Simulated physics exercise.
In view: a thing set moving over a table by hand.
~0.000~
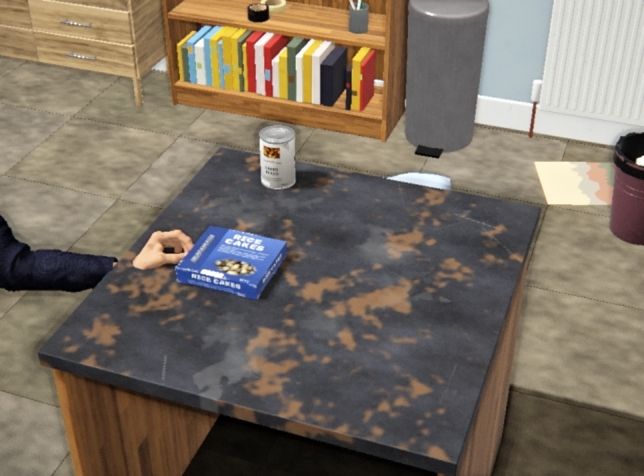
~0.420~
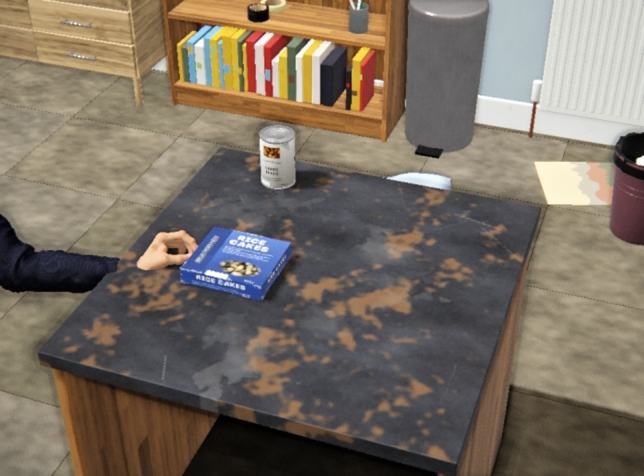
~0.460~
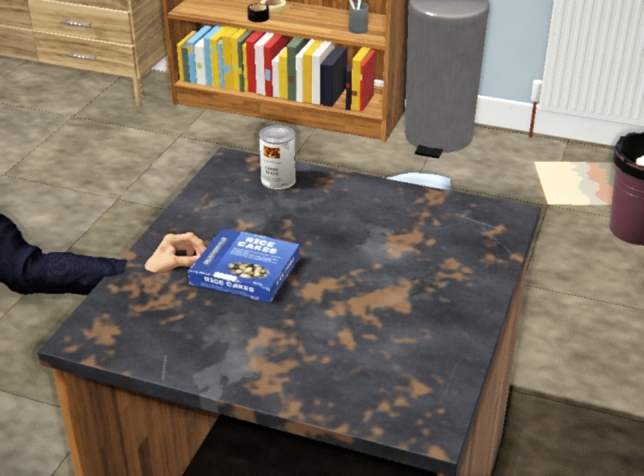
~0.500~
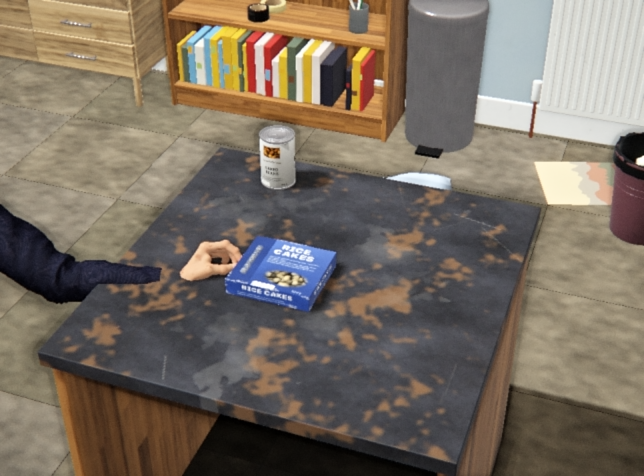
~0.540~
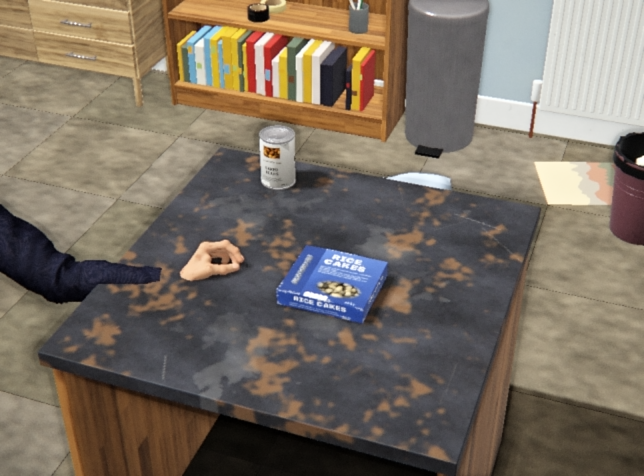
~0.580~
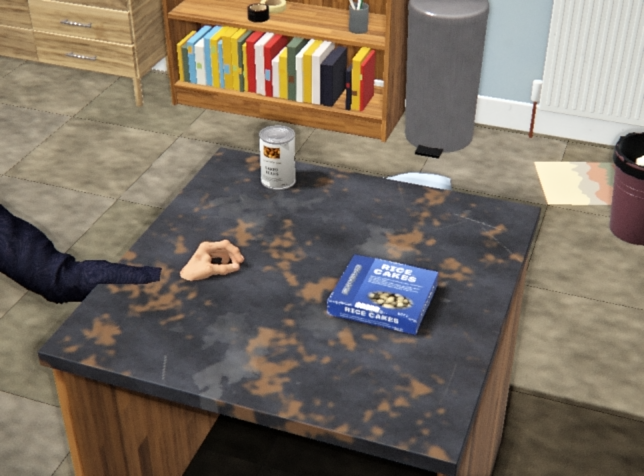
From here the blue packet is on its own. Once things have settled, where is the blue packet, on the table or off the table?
The blue packet drops to the floor.
After 0.88 s, blue packet now off the table.
After 1.08 s, things are still on the move.
In the end (1.3 s), off the table, blue packet.
